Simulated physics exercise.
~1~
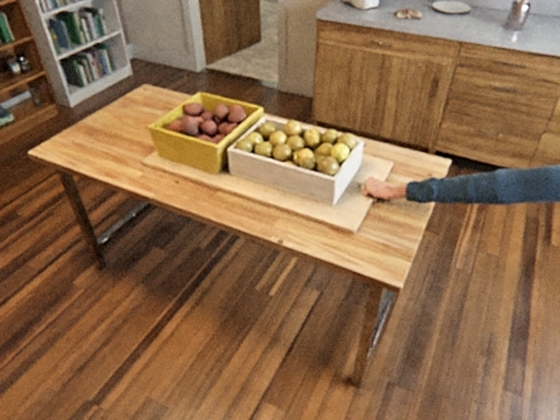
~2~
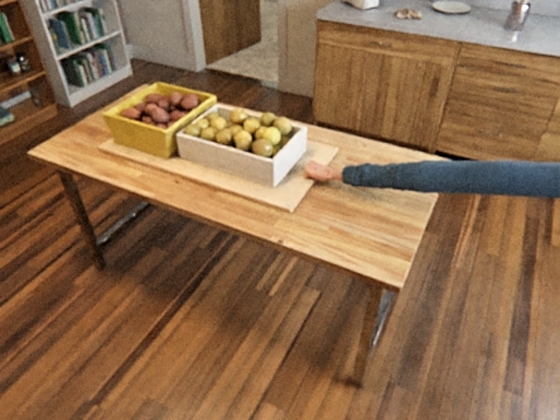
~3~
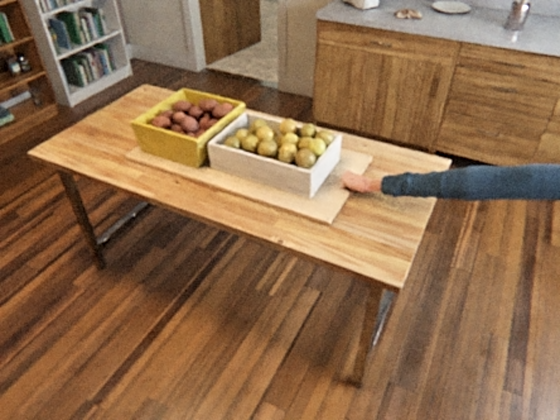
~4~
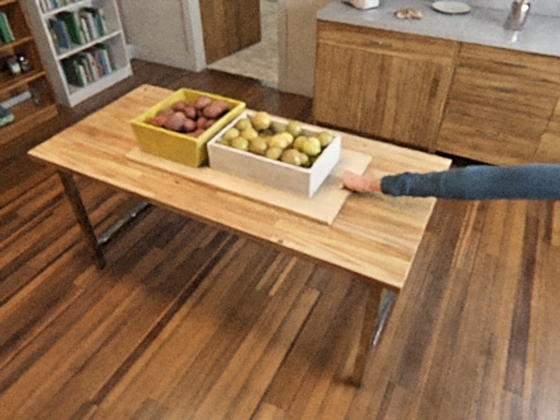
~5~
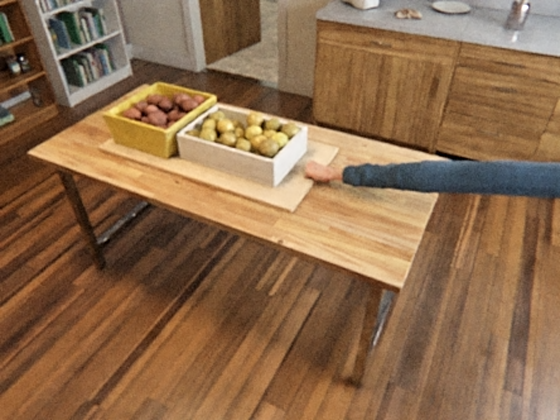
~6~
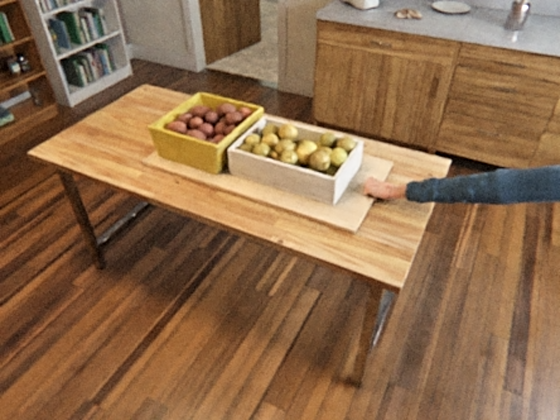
On a wooden table, a hand sliding a board left and right repeatedly, boxes of potatoes and yellow apples staying full.
